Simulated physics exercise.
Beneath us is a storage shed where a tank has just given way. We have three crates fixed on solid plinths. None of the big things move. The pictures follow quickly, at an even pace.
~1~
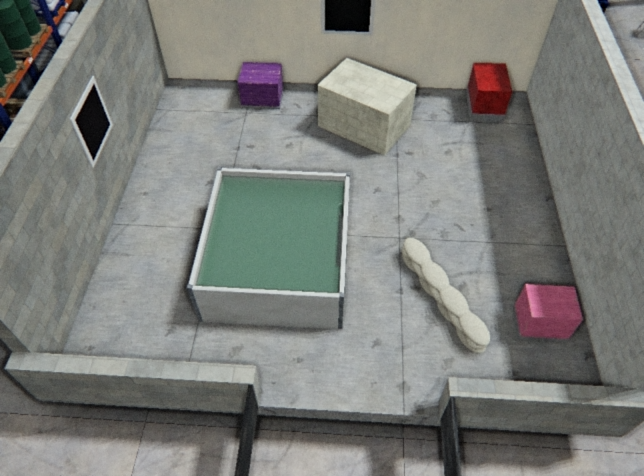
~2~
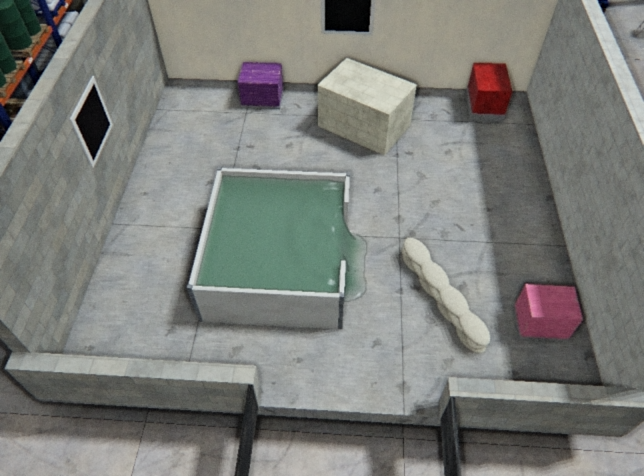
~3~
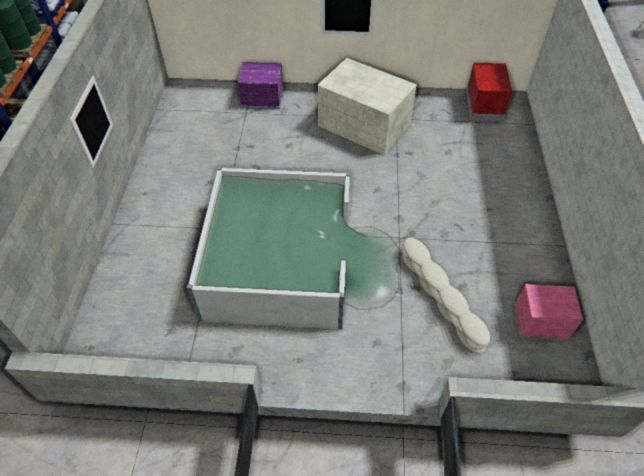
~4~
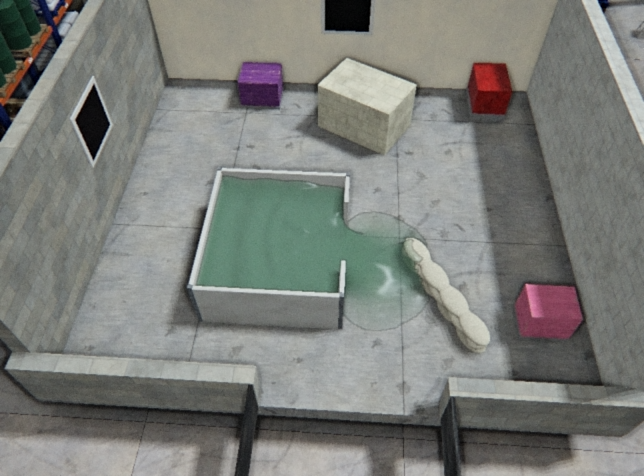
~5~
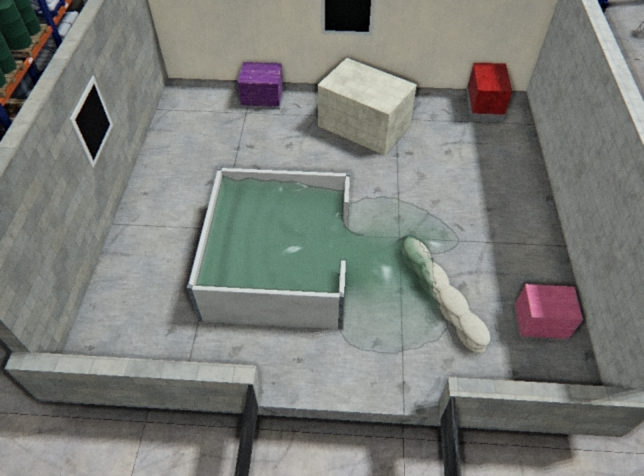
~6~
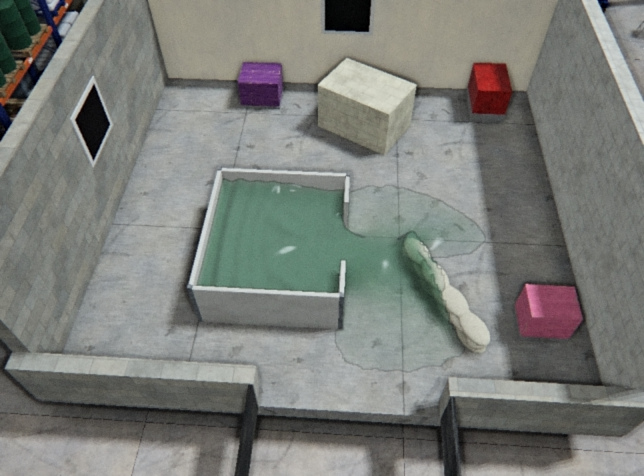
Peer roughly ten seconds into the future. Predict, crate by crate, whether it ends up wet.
The red crate ends up wet; the pink crate ends up wet; the purple crate ends up wet.
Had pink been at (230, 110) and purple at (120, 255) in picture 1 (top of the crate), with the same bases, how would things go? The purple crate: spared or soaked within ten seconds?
The purple crate is left dry.
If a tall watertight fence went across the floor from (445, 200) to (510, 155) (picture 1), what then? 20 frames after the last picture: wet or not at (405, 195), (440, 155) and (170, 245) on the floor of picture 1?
First inundated, then inundated, then unwetted.
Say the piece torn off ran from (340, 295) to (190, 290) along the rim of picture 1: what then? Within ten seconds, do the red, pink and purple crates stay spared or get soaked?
Red is safe, pink escapes it, purple is topped.
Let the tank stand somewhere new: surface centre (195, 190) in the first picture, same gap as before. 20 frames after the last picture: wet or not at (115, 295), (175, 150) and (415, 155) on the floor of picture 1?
As listed: Free of water, free of water, covered.
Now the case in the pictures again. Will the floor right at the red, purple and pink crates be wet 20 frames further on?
At red, flooded; at purple, unflooded; at pink, flooded.
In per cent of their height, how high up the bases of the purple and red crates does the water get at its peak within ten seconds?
About 230 % and 140 %.
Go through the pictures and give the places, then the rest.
Still water in the open tank at (276, 230), in the first picture.
Water pours out at (342, 255) and has run to (353, 296), in the second picture.
The front is at (388, 294), out from the gap at (342, 256), in the third picture.
The front is at (424, 296), out from the gap at (342, 256), in the fourth picture.
The front is at (449, 233), out from the gap at (342, 255), in the fifth picture.
The front is at (478, 235), out from the gap at (342, 255), in the sixth picture.
A moment on, water covers 25 % of the floor; the red crate not reached, the pink crate water round its plinth, the purple crate not reached.
Next, water covers 40 % of the floor; the red crate water round its plinth, the pink crate water round its plinth, the purple crate not reached.
Then, water covers 40 % of the floor; the red crate water round its plinth, the pink crate water round its plinth, the purple crate not reached.
Later, water covers 50 % of the floor; the red crate water round its plinth, the pink crate water round its plinth, the purple crate water round its plinth.
In the end, water covers 70 % of the floor; the red crate was topped, the pink crate was topped, the purple crate was topped.
